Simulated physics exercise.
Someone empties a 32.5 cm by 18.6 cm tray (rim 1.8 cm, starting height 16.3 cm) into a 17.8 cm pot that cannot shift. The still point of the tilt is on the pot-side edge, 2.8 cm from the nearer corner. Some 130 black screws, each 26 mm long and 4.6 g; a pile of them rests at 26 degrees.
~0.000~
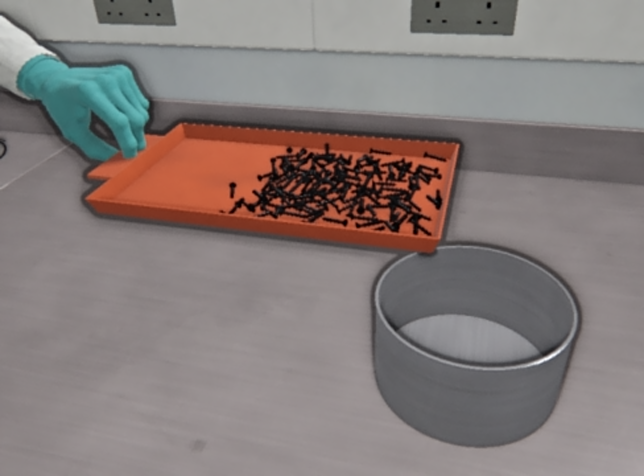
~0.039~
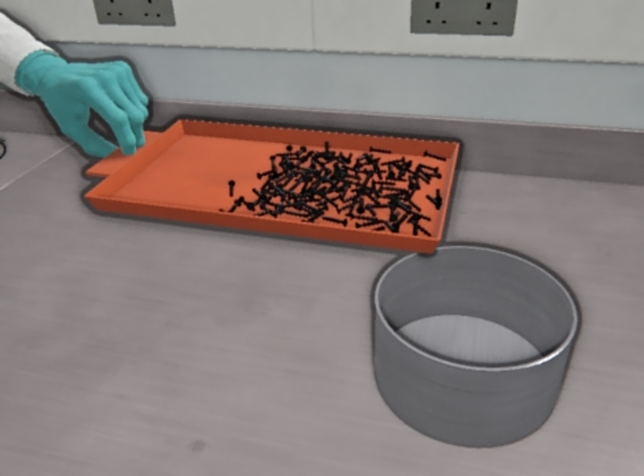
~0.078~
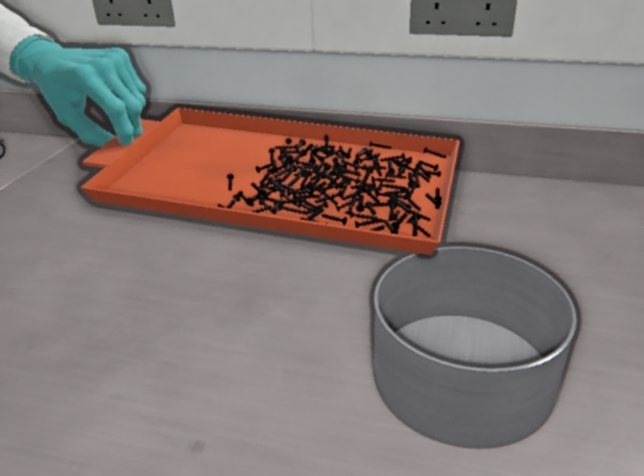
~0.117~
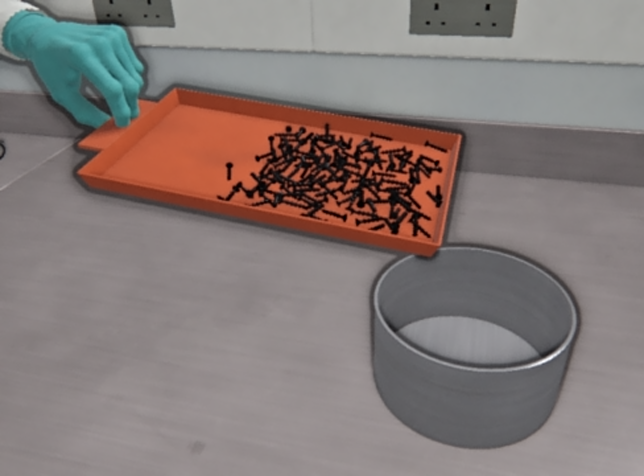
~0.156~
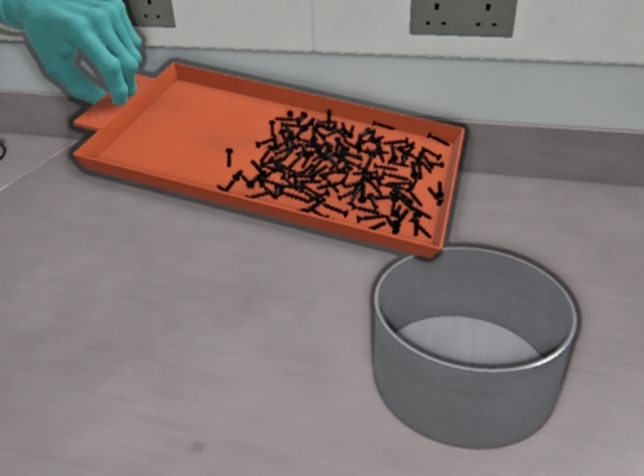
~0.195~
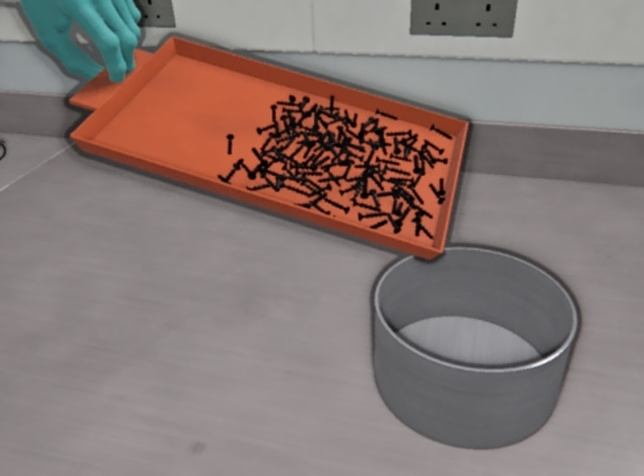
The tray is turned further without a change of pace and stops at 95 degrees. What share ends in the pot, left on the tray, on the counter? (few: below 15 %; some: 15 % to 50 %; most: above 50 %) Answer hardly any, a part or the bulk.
Pot the bulk, tray hardly any, counter hardly any.
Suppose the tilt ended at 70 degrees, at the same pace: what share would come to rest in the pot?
In that case some 90 per cent.
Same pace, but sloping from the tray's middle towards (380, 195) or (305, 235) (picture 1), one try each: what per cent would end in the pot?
Some 60 and 65 per cent.
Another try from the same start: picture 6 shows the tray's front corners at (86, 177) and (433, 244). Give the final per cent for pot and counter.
Pot 60, counter 40.
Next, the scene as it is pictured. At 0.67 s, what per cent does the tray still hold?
Some 45 per cent of the load.
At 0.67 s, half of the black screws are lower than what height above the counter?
Roughly 14 cm.
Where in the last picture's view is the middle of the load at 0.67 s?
At about (459, 280).
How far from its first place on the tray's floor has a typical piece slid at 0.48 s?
About 6 cm.
After 0.48 s, tilt 56 degrees; the tray holds 100 %, the pot 0 %.
Then, at 0.67 s, tilt 82 degrees; the tray holds 45 %, the pot 20 %.
After 0.98 s, tilt 95 degrees; the tray holds 0 %, the pot 95 %.
In the end, at 1.8 s, pot 95 %, tray 0 %, counter 5 %.
